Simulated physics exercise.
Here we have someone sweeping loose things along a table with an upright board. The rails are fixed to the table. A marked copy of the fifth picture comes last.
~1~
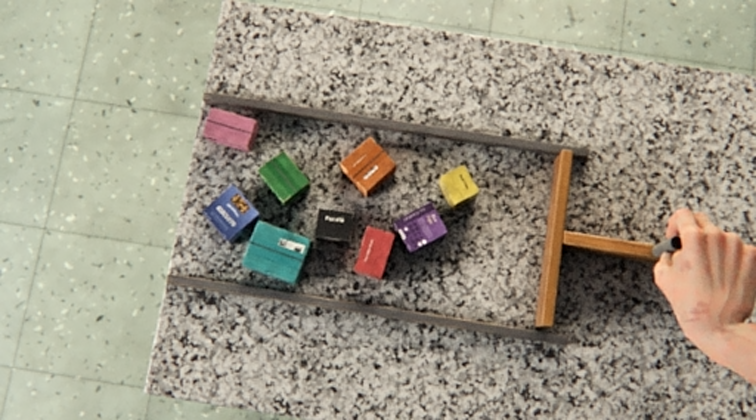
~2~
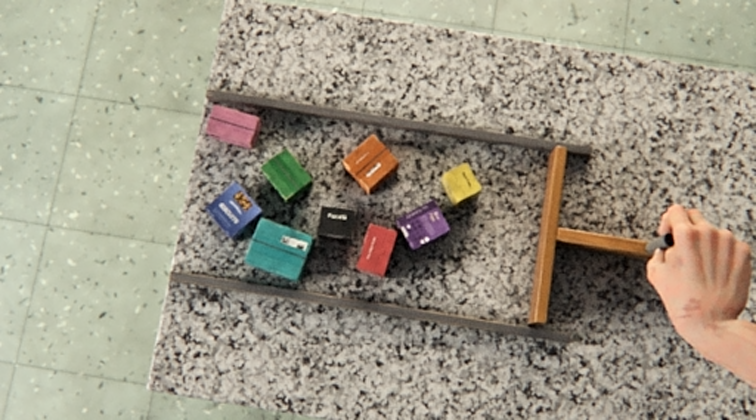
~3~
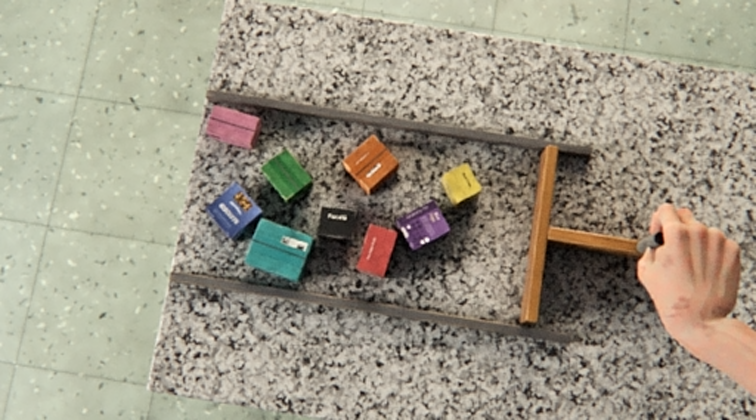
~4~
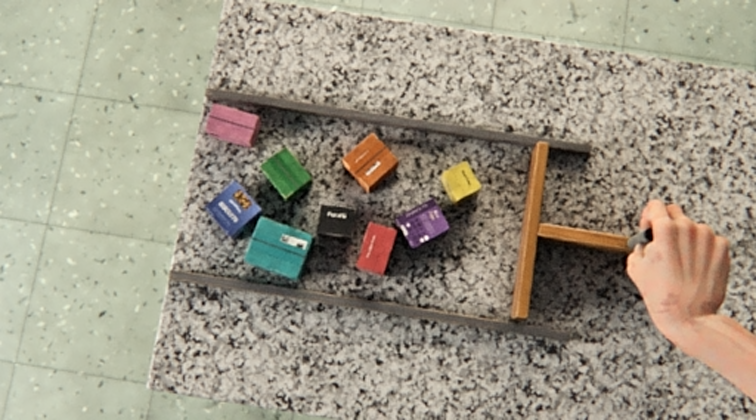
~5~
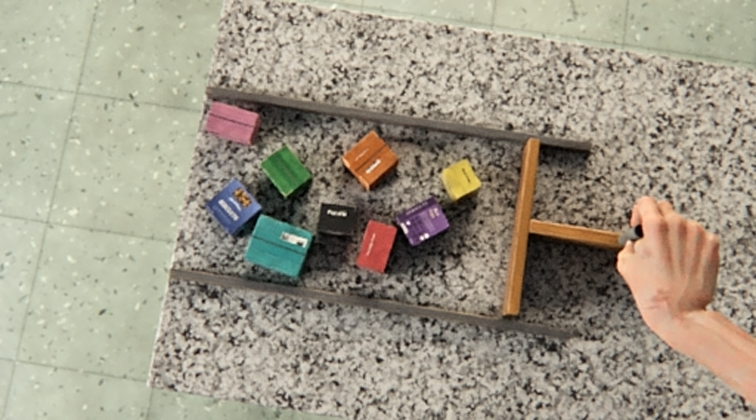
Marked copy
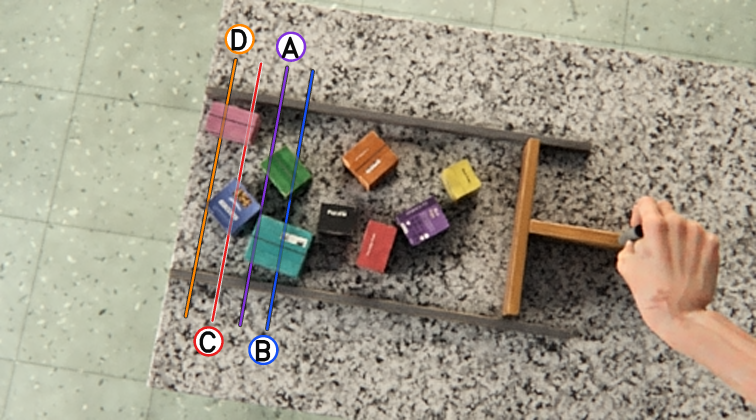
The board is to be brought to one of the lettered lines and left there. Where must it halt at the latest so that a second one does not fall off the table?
At B, and not beyond.
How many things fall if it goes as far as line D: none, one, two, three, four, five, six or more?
Six or more.
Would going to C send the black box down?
Yes.
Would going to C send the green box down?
Yes.
On the copy, A at (264, 193); B at (291, 197); C at (237, 189); D at (211, 185).
On B. First, board (440, 212); yellow packet (425, 170); red packet (369, 250).
Then, board (356, 199); blue packet (229, 205); turquoise box (261, 249).
Finally, board (292, 189); blue packet (185, 197); pink box (210, 120); none fallen.
By contrast, A drops two; C drops five; D drops seven.
